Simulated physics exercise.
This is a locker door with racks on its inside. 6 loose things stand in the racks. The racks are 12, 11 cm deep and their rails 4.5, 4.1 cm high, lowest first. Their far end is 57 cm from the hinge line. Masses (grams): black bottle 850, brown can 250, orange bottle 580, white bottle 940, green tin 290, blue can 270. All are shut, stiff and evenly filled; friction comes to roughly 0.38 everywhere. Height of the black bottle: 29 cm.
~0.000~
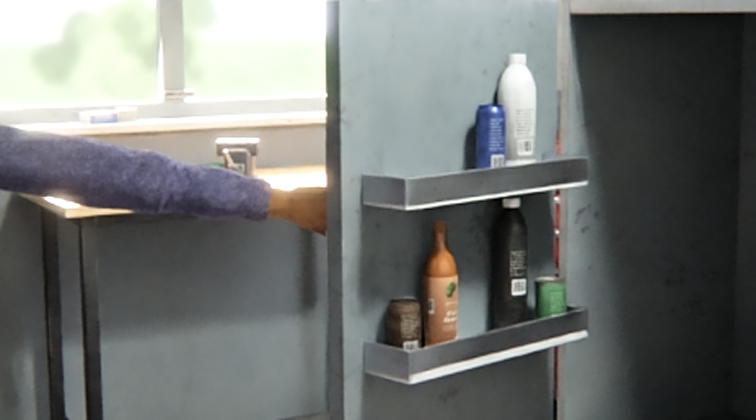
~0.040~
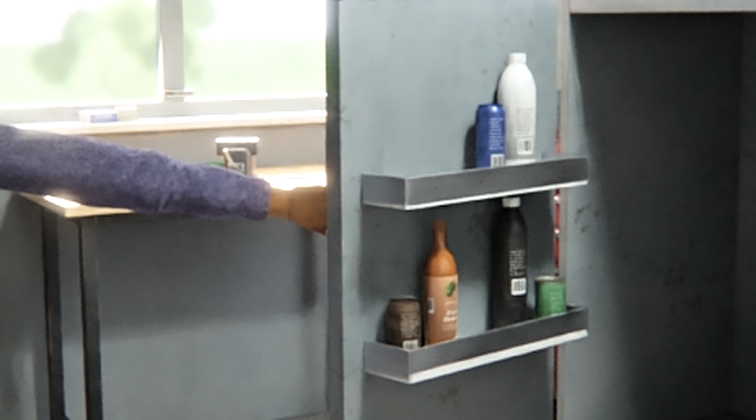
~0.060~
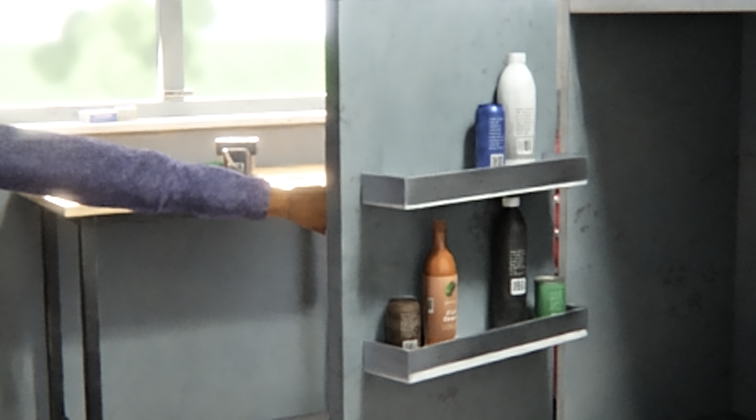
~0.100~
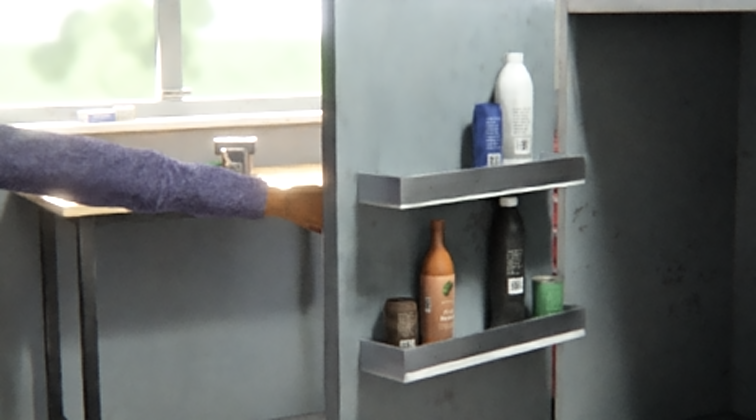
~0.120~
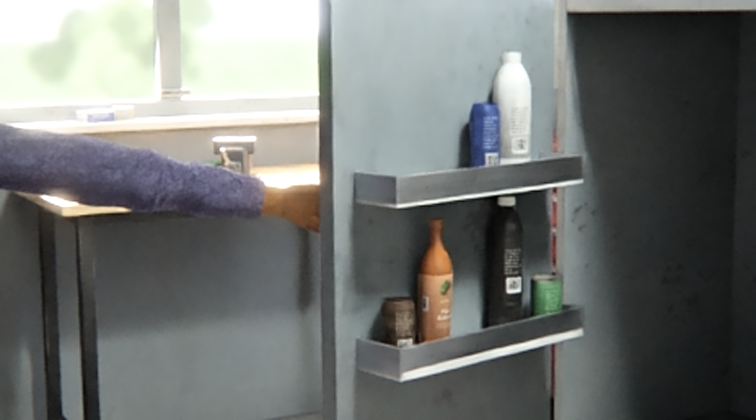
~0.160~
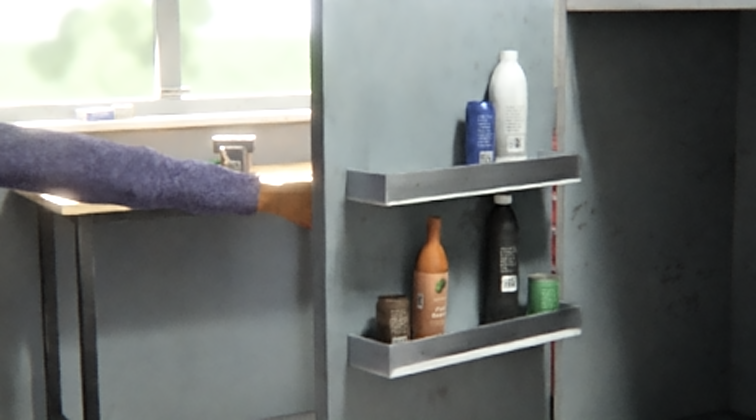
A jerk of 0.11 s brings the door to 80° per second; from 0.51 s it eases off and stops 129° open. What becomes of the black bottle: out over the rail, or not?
The black bottle remains in the rack.
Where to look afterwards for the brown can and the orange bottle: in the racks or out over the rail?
The brown can is still in the racks; the orange bottle finishes out over the rail.
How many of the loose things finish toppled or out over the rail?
In all, 1.
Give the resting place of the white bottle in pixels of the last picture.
Near (466, 109).
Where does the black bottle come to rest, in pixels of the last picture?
Near (460, 251).
Around 0.46 s, door 102° open; orange bottle at 22° to upright; brown can shifted 2 cm.
Around 0.86 s, door 126° open; orange bottle now out over the rail; brown can shifted 2 cm.
Around 1.16 s, door 129° open; brown can shifted 2 cm.
Finally (1.7 s), out over the rail, orange bottle; the other 5 still in place (within 5 cm). In the last view, black bottle near (460, 251).
